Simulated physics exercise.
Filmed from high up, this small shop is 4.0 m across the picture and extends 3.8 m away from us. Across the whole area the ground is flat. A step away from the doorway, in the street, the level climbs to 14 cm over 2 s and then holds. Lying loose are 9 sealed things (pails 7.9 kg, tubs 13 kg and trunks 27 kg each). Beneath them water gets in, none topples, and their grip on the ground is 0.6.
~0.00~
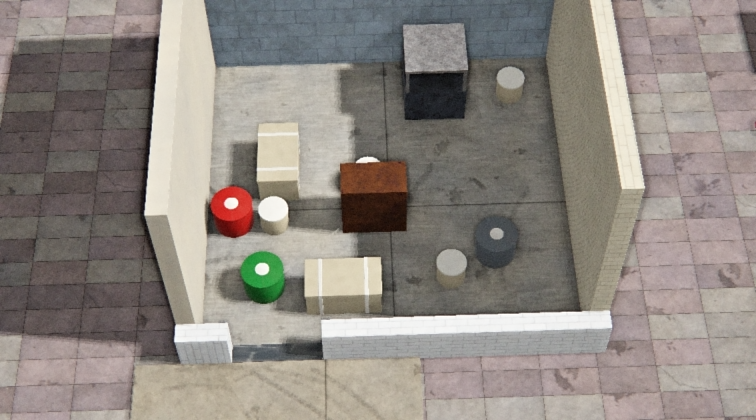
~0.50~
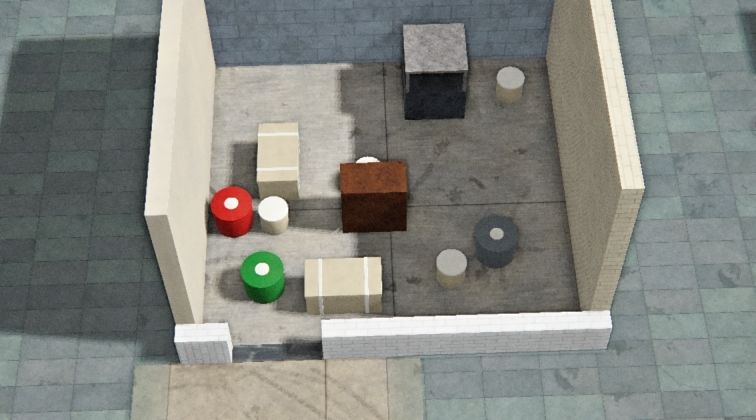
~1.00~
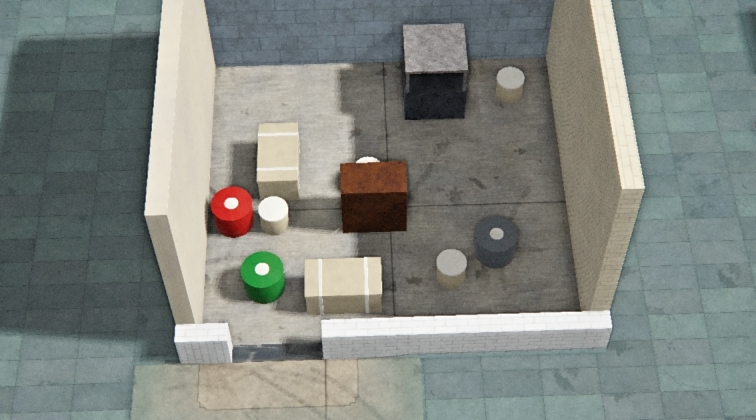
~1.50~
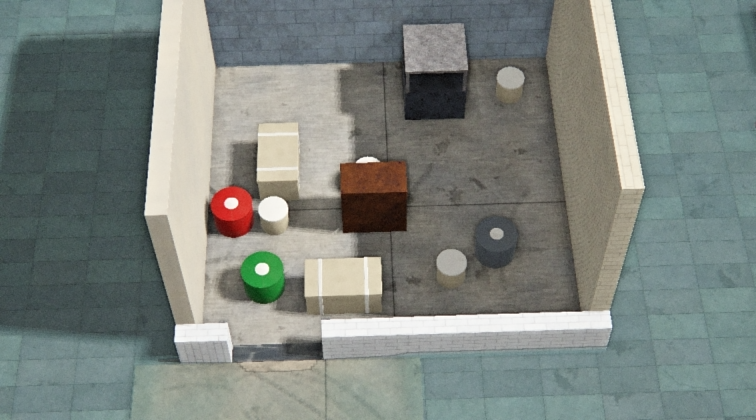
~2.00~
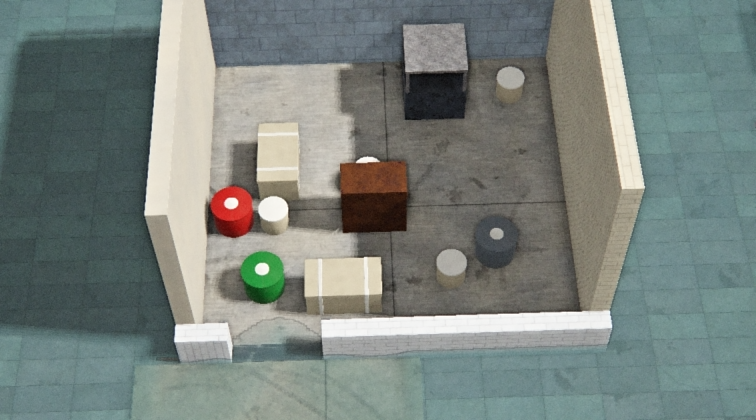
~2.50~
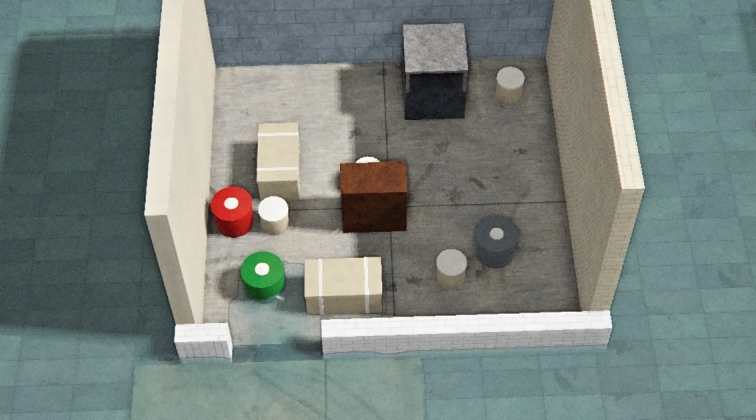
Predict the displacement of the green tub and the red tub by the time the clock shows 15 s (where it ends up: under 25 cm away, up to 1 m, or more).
First the green tub, which goes far off, then the red tub, which goes far off.
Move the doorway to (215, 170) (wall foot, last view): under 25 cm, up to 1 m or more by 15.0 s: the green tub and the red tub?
Green tub: No real movement; red tub: No real movement.
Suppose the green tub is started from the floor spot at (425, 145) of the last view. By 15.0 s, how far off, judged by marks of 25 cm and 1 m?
Outcome - it barely budges.
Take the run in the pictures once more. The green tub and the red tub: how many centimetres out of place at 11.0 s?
I'd guess about 200 cm and 140 cm by that point.
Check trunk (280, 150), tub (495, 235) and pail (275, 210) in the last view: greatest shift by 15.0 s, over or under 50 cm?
In turn: Past it, under, more.
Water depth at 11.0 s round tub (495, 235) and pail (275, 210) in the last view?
First roughly 3 cm, second roughly 8 cm.
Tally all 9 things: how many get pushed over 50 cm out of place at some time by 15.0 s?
4.
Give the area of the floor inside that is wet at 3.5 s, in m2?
Flooded: Near 2.5 m2.
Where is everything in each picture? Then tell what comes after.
The first frame shows the green tub at (262, 269), on the bottom; the red tub at (231, 204) rests on the ground; 0.0 m2 under water; 0 of 9 have shifted.
The second frame shows the green tub at (262, 269), on the bottom; the red tub at (231, 204), on the bottom; water covers 0.0 m2; 0 of 9 have shifted.
The third frame shows the green tub at (262, 269) rests on the ground; the red tub at (231, 204) rests on the ground; water covers 0.0 m2; 0 of 9 have shifted.
The fourth frame shows the green tub at (262, 269) rests on the ground; the red tub at (231, 204) rests on the ground; 0.0 m2 under water; 0 of 9 have shifted.
The fifth frame shows the green tub at (262, 269), on the bottom; the red tub at (231, 204), on the bottom; water covers 0.2 m2; 0 of 9 have shifted.
The sixth frame shows the green tub at (262, 269), on the bottom; the red tub at (231, 204), on the bottom; water covers 0.6 m2; 0 of 9 have shifted.
After 3.5 s the green tub is near (248, 241), 0.4 m from its start, aground; the red tub is near (231, 204), 0.0 m from its start, aground; 0 afloat.
After 6.8 s the green tub is near (228, 138), 1.8 m from its start, afloat; the red tub is near (236, 108), 1.3 m from its start, aground; 1 afloat.
After 11.0 s the green tub is near (236, 129), 1.9 m from its start, aground; the red tub is near (240, 99), 1.5 m from its start, aground; 0 afloat.
After 15.0 s the green tub is near (231, 112), 2.2 m from its start, afloat; the red tub is near (234, 74), 1.8 m from its start, afloat; 3 afloat.
